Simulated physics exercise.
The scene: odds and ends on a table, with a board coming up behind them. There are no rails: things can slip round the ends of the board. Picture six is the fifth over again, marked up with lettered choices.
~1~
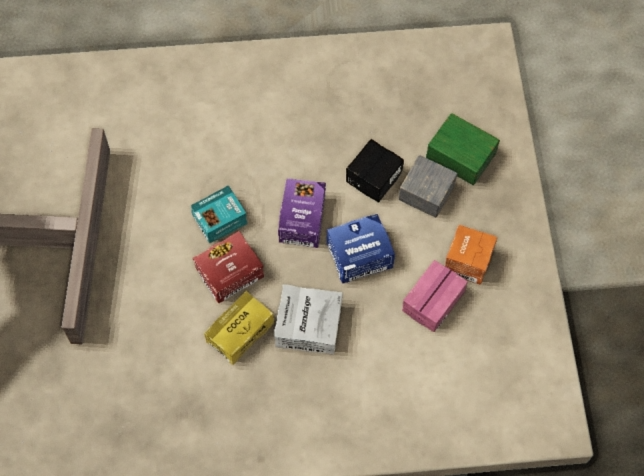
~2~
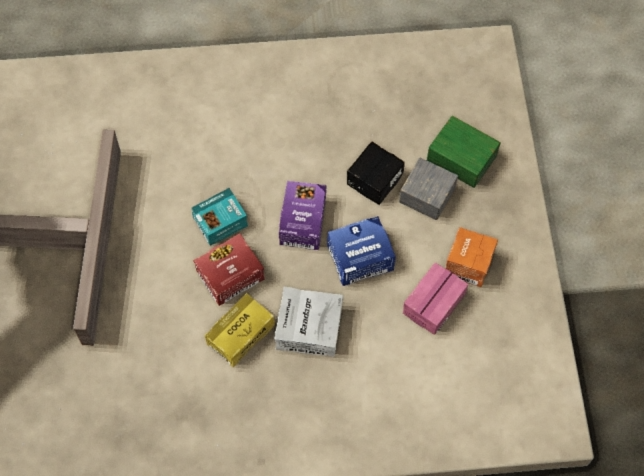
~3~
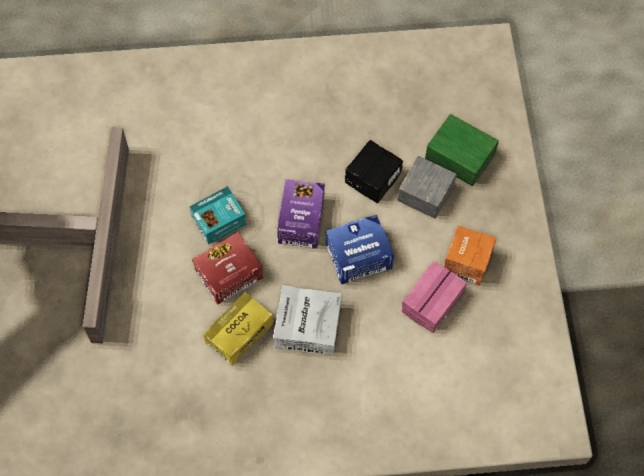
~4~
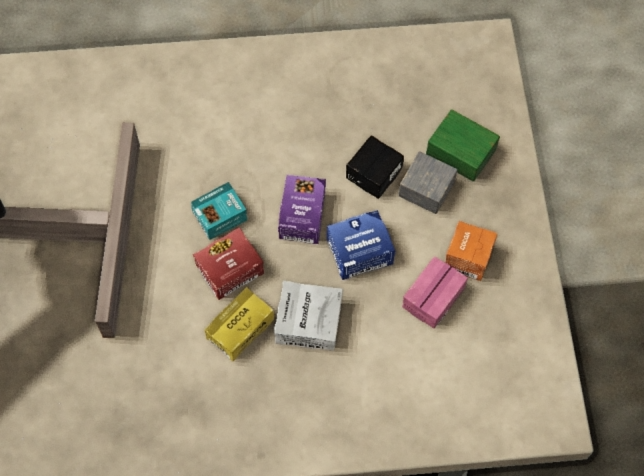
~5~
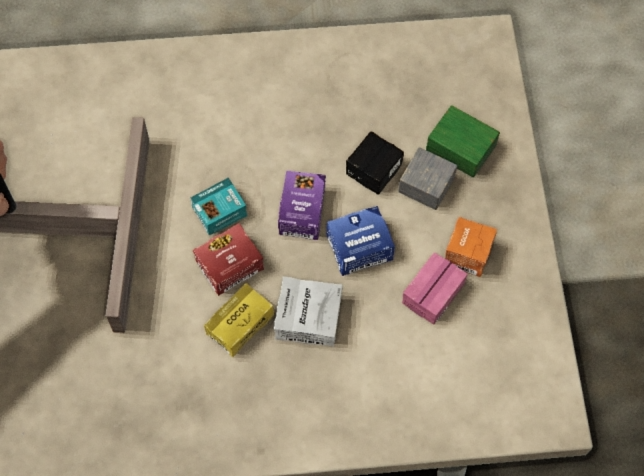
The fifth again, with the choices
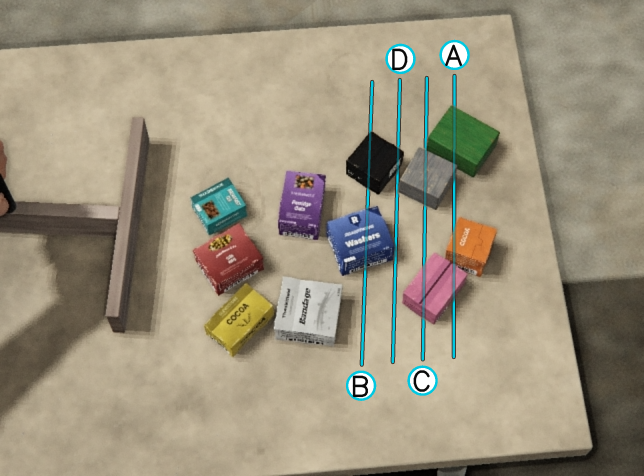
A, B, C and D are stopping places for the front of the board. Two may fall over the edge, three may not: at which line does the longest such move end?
The farthest such stop is A.
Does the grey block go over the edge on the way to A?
By then, yes.
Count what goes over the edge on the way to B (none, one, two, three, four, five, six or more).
In all, none.
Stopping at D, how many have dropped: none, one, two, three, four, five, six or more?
The count is none.
On the marked copy, A at (454, 209); B at (367, 216); C at (425, 211); D at (397, 213).
Taking A. A third of the way, board (244, 204); yellow packet (260, 336); white box (315, 313).
Two thirds of the way, board (361, 195); orange packet (492, 249); green block (470, 137).
When it is over, board (453, 188); orange packet over the edge; grey block over the edge; two fallen.
As for the rest, B is within the limit but short; C is within the limit but short; D is within the limit but short.
